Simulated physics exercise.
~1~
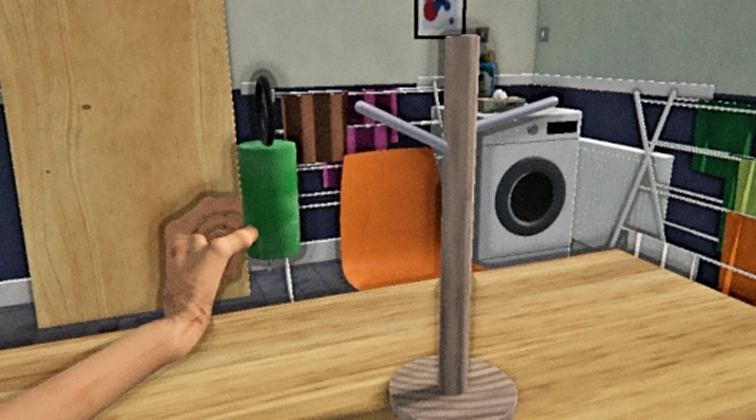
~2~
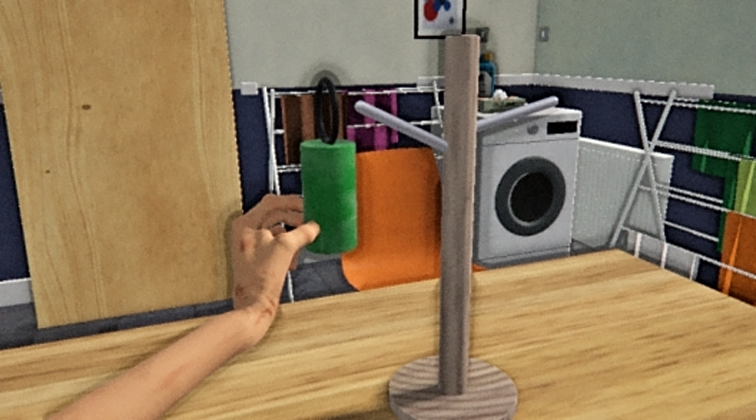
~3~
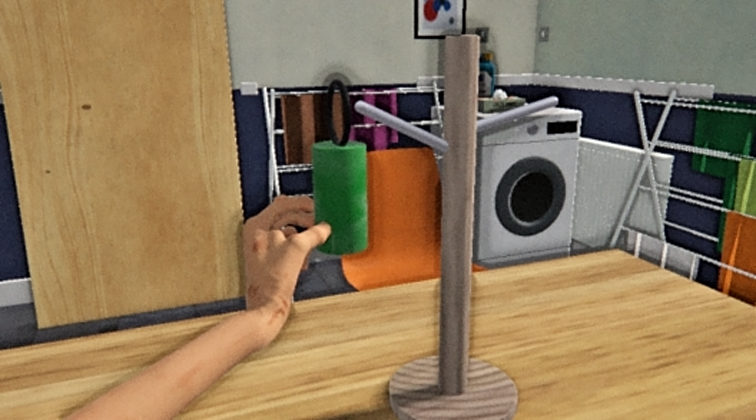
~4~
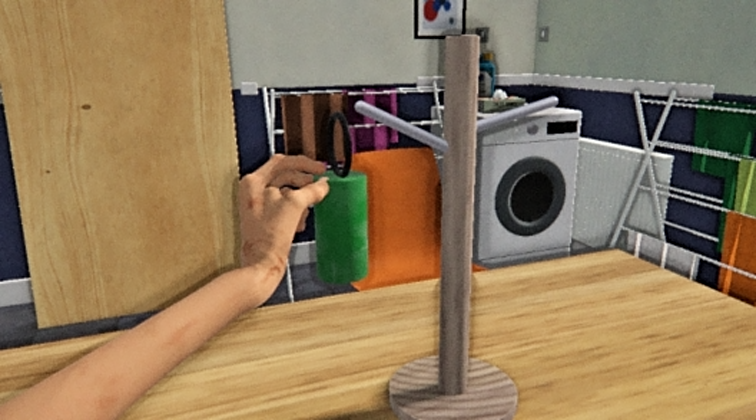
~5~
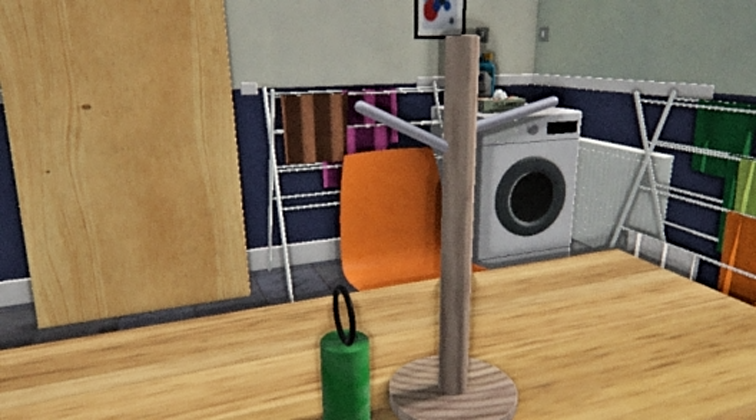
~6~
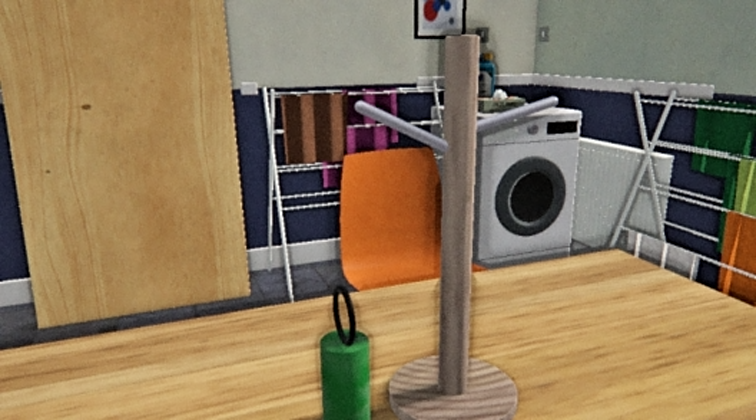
A hand moves a green lantern toward a wooden peg stand, but it drops down.
